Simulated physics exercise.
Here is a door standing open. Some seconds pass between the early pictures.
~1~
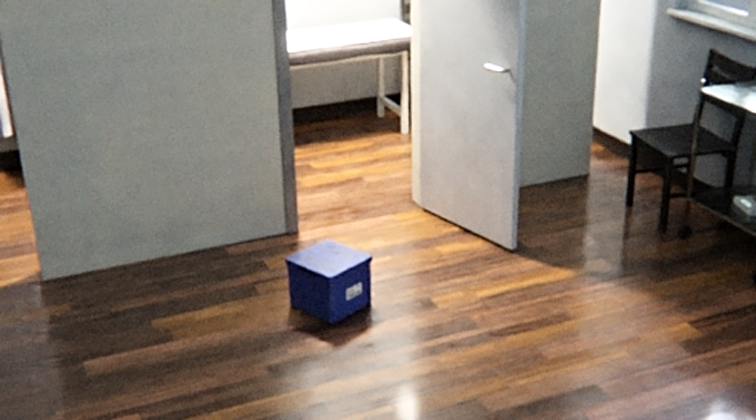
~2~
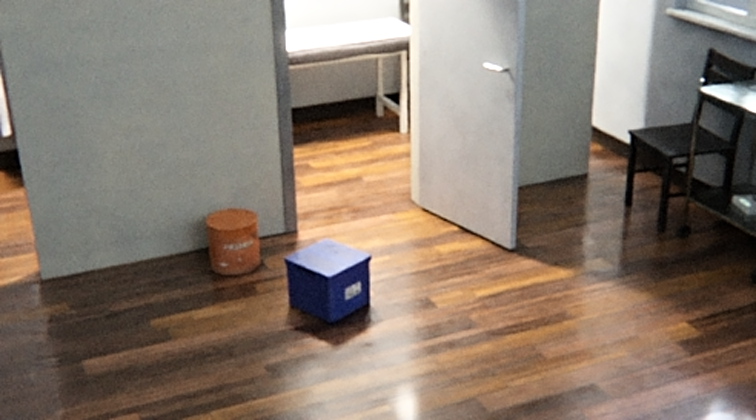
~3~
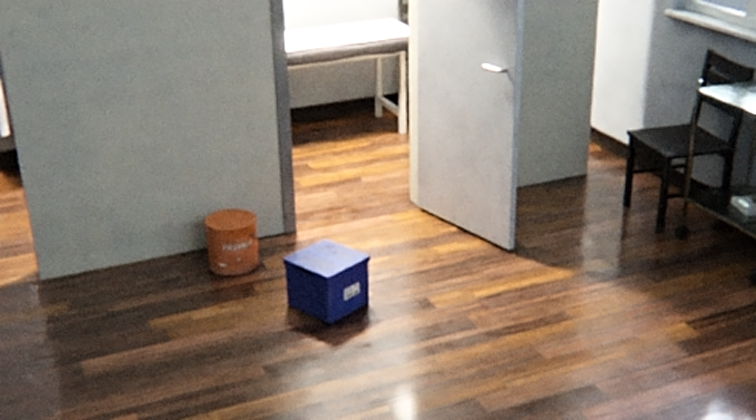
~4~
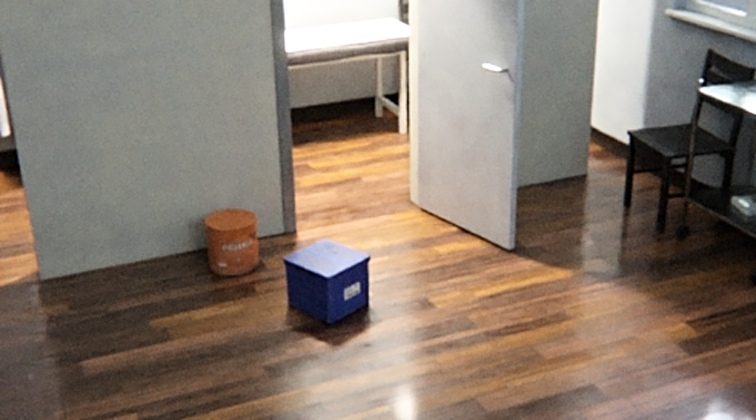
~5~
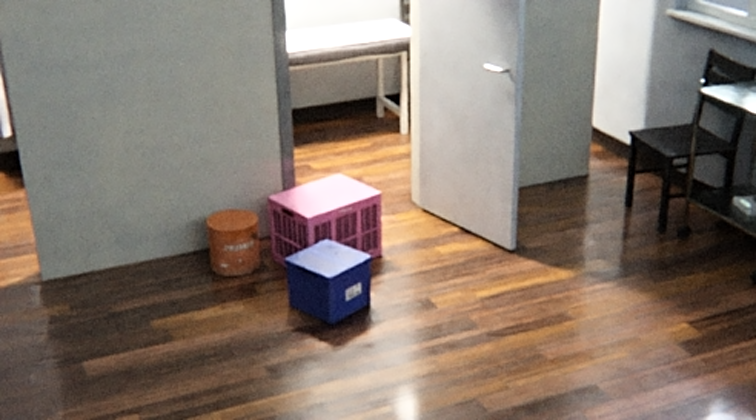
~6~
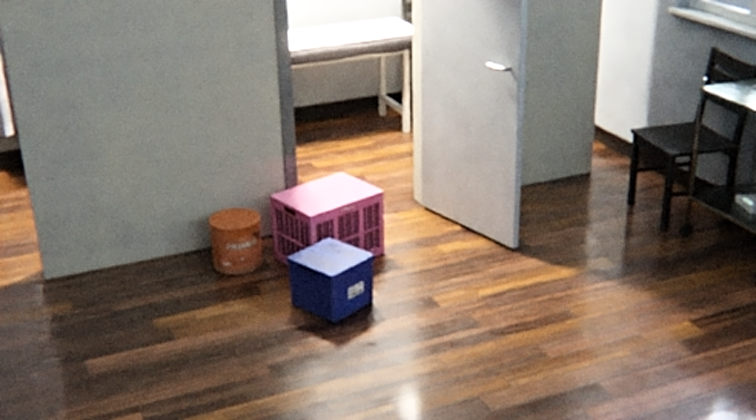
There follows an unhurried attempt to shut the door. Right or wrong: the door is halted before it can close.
Right, it does not close.
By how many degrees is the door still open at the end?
The door ends up some 45° open.
Then, 0.70 s later than the last frame, open by 84°.
Then, 1.10 s later than the last frame, open by 62°.
When it is over, open by 46°; all 3 as before. End places, in pixels of the last picture, pink chest near (326, 225).
